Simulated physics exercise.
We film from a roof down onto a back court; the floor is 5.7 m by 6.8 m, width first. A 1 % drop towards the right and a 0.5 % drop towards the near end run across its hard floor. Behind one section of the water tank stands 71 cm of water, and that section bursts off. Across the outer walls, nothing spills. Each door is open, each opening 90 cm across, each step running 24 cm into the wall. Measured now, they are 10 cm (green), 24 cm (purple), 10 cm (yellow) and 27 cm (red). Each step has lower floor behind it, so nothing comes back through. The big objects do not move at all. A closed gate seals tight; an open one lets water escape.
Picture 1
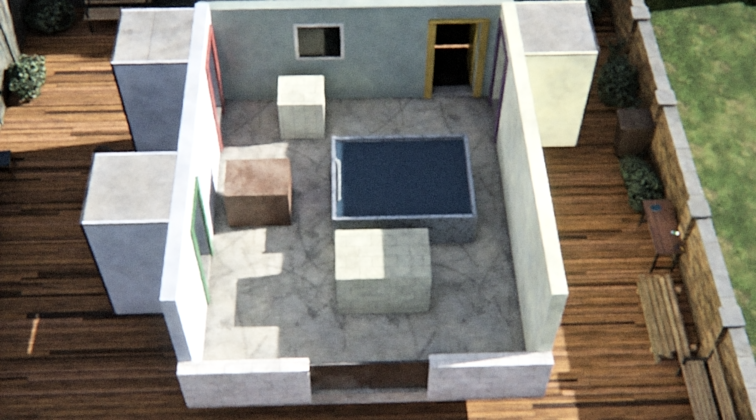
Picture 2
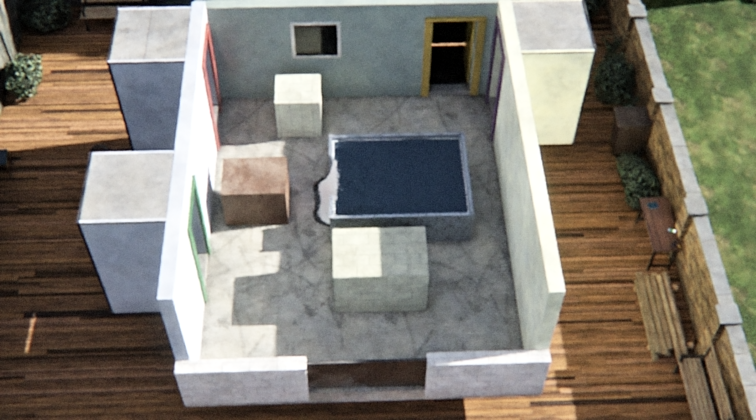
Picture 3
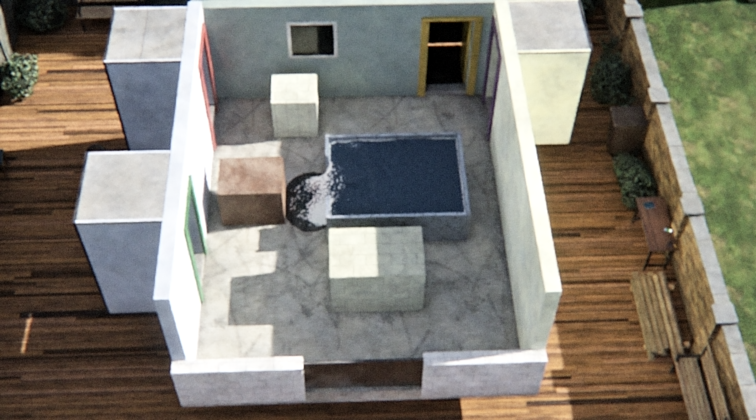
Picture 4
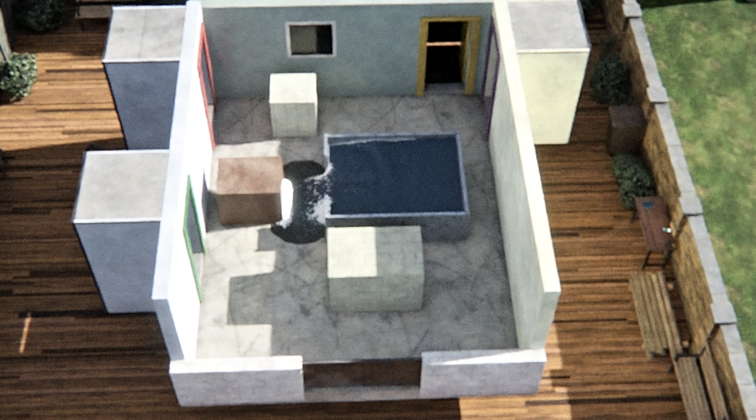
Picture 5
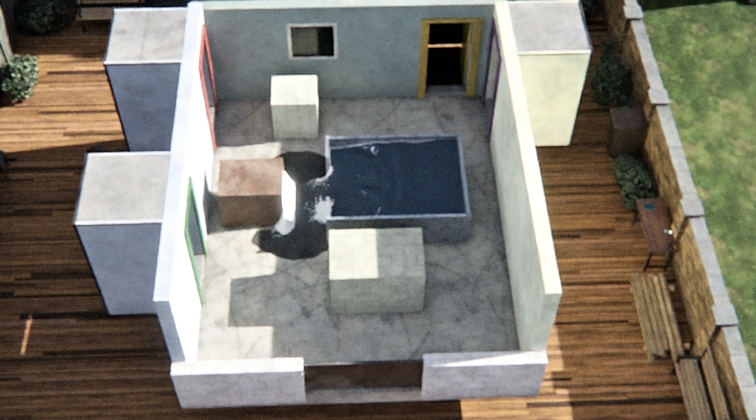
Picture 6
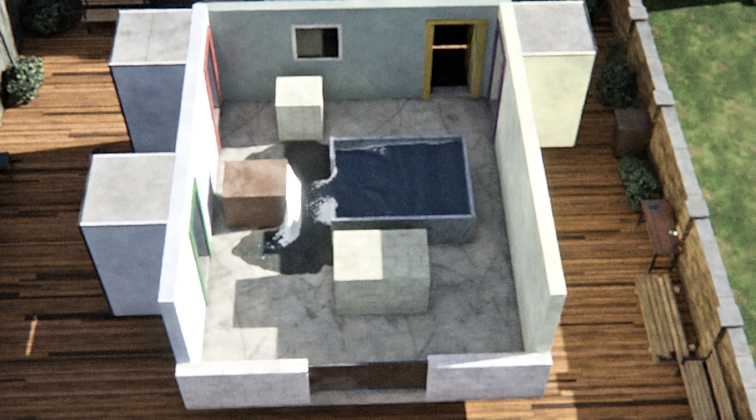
Water pours from the left side of the tank and spreads around the brown block.
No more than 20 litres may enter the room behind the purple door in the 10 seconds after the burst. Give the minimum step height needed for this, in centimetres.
Roughly 13 centimetres.
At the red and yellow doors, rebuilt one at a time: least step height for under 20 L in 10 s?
You'd want about 21 centimetres at red and about 7.5 centimetres at yellow.
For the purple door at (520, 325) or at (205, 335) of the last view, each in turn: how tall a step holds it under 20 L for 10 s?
In turn: About 12.5 cm, about 11.0 cm.
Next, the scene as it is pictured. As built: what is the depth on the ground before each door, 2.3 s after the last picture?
Depth (cm): Green 9 / purple 0 / yellow 0 / red 24.
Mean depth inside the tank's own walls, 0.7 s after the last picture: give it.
About 53 cm.
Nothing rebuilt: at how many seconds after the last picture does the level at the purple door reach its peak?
The depth peaks at about 4.0 seconds.
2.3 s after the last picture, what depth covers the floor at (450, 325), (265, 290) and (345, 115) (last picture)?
First spot about 0 cm, second about 3 cm, third about 2 cm.
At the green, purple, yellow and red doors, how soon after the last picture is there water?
The green door gets it at 0.3 s, the purple door at 3.0 s, the yellow door at 2.6 s and the red door at 0.5 s.
Then, 0.7 s after the last picture water covers 30 % of the floor, deepest (53 cm) near (297, 203); it has not reached the purple door.
Then, 2.3 s after the last picture water covers 65 % of the floor, deepest (35 cm) near (297, 210); it has not reached the purple door.
Then, 9.3 s after the last picture water covers 95 % of the floor, deepest (21 cm) near (471, 379); 11 cm at the purple door, 0 litres in over its 24 cm step.
At the purple door as built, the water peaked near 21 cm, 3.9 s after the last picture.
With a step of 11 cm, 44 litres would have come in within the 10 s; with 15 cm, 12 litres. So under 20 litres takes about 13 cm.
